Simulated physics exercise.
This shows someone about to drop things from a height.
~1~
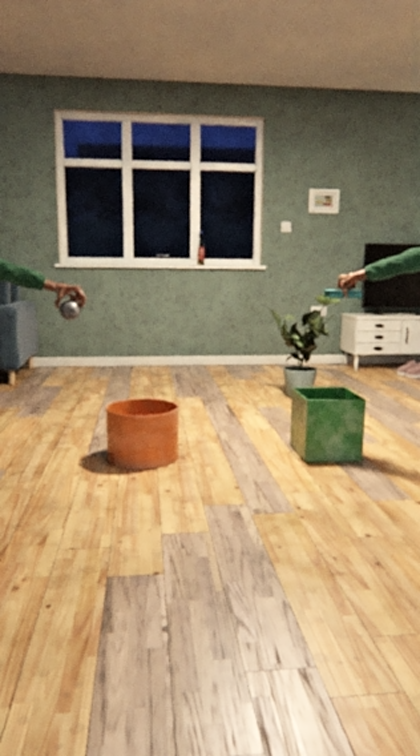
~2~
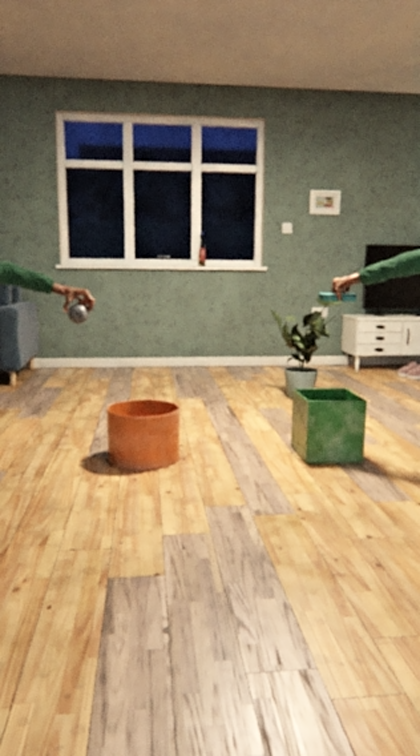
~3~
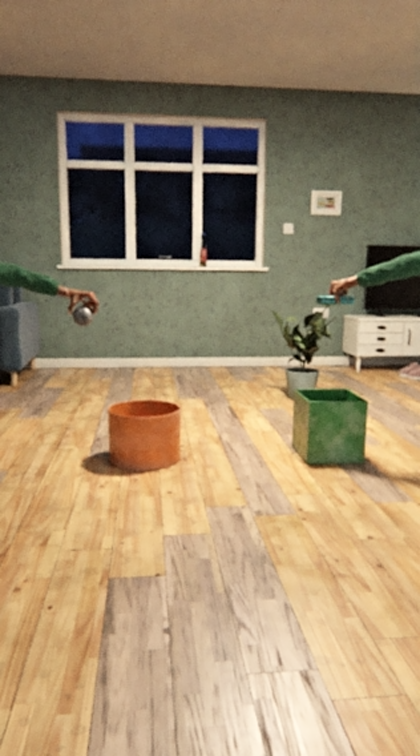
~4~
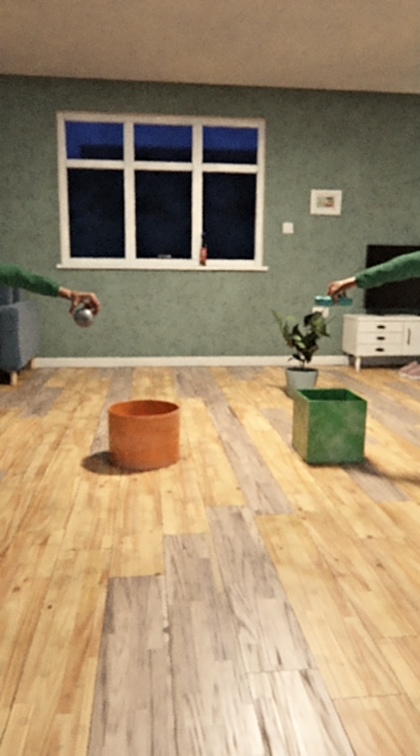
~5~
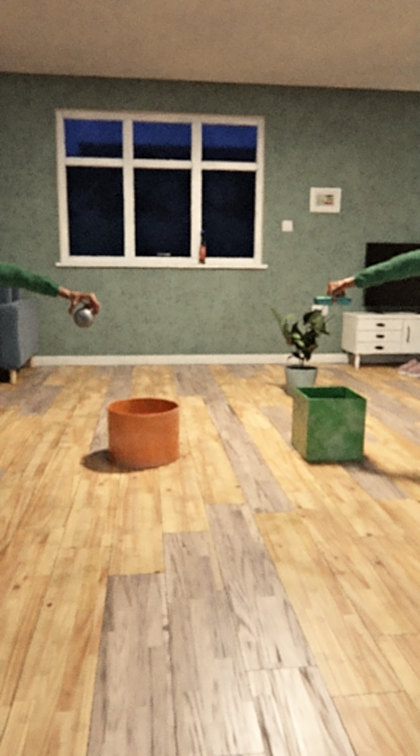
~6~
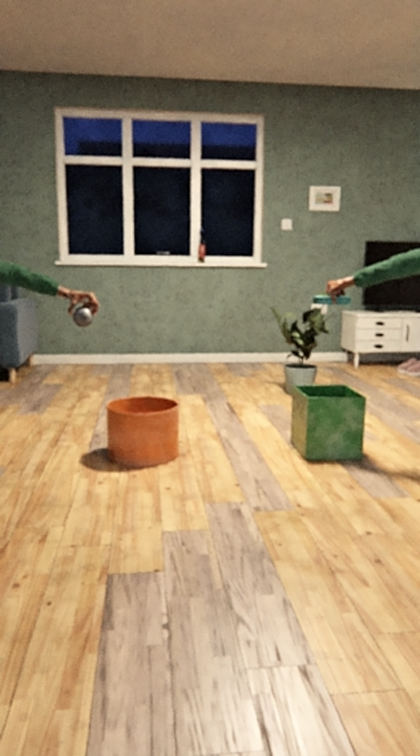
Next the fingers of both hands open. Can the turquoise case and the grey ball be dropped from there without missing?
In the end the turquoise case is caught; the grey ball falls beside it.
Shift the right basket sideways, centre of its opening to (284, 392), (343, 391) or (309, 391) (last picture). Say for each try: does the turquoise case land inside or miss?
In turn it lands outside; goes in; drops into the container.
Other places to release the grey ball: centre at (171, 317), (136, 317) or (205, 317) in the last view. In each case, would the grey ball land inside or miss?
Try by try, it goes in; lands inside; lands outside.
Then, 0.20 s after the last picture, turquoise case falling near (330, 328); grey ball falling near (84, 345).
Then, 0.32 s after the last picture, turquoise case falling near (328, 381); grey ball falling near (86, 401).
At rest, the turquoise case drops into the container, near (324, 445); the grey ball ends up outside, near (87, 447).
